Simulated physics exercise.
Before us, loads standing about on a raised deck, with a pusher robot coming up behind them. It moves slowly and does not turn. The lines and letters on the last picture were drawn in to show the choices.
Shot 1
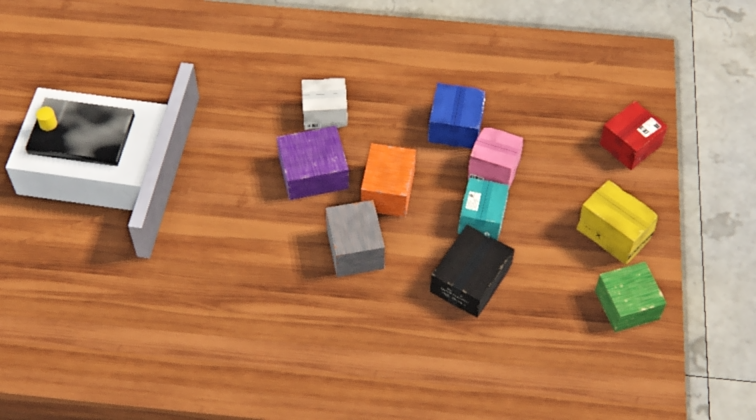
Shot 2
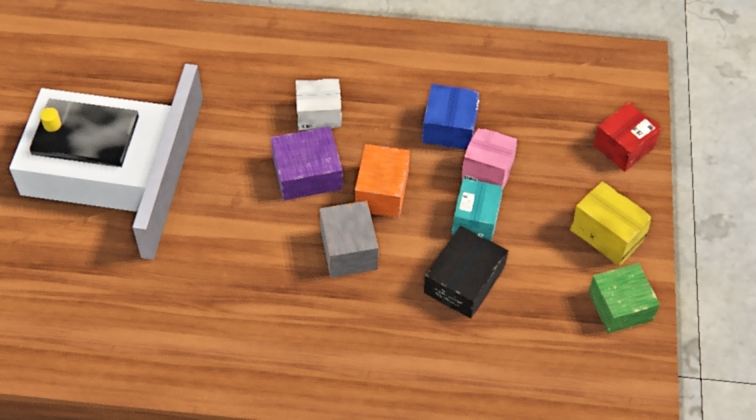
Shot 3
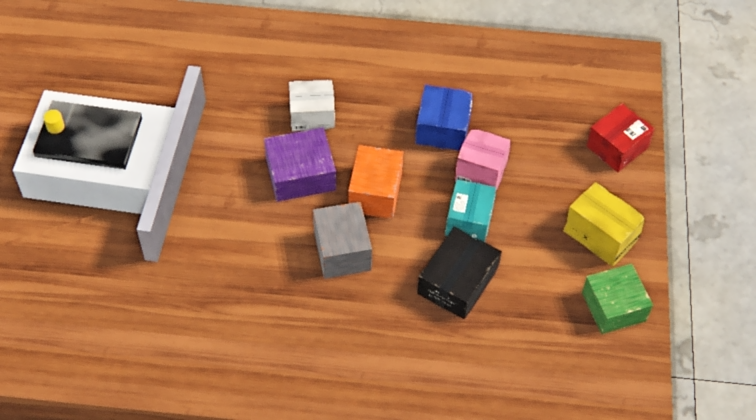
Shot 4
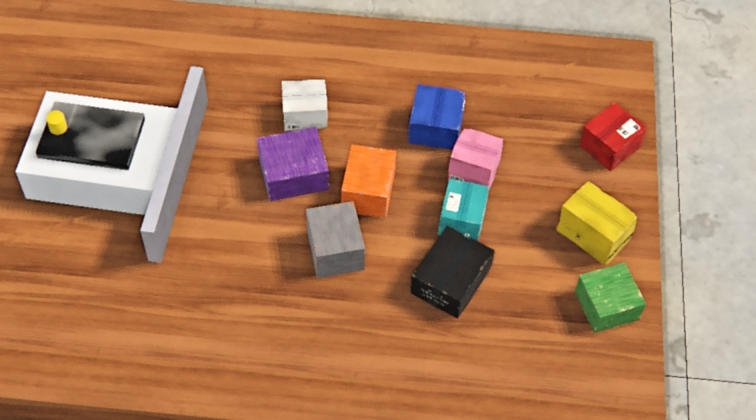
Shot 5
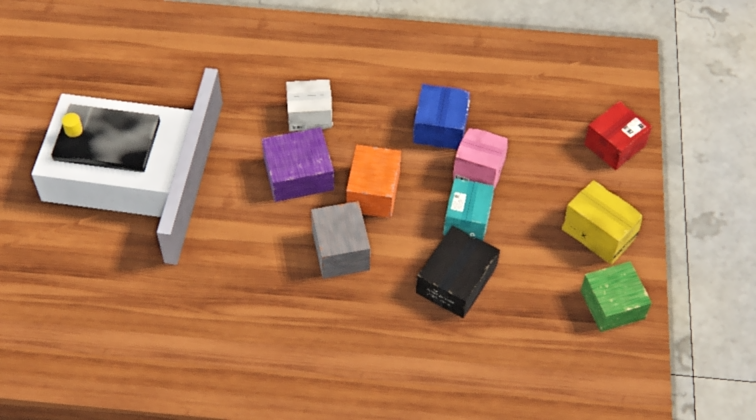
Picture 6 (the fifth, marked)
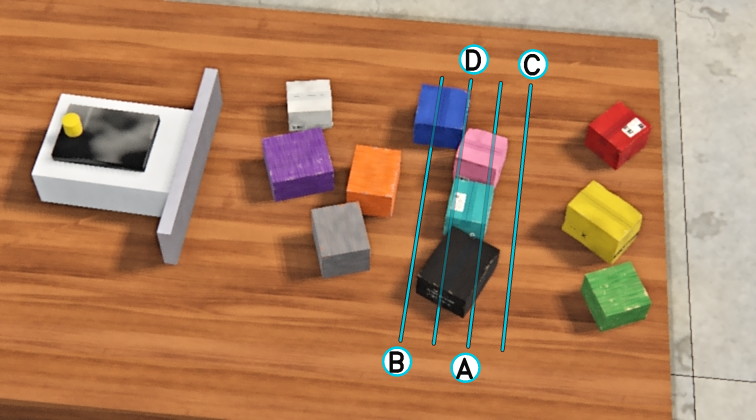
White pusher robot with a flat grey blade creeping right across a wooden deck, narrowing the gap to scattered, unmoving coloured boxes.
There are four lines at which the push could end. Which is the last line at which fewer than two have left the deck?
Line C.
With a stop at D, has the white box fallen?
No.
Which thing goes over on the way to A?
It is the yellow box.
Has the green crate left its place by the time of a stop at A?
No.
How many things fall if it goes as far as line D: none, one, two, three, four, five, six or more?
The count is none.
On the copy, A at (486, 205); B at (423, 200); C at (518, 208); D at (454, 202).
On C. First, robot (231, 147); white box (351, 113); purple crate (346, 178).
Then, robot (348, 157); yellow box (615, 224); turquoise parcel (556, 219).
Finally, robot (440, 165); yellow box over the edge; red parcel (652, 130); one fallen.
By contrast, A is within the limit but short; B is within the limit but short; D is within the limit but short.
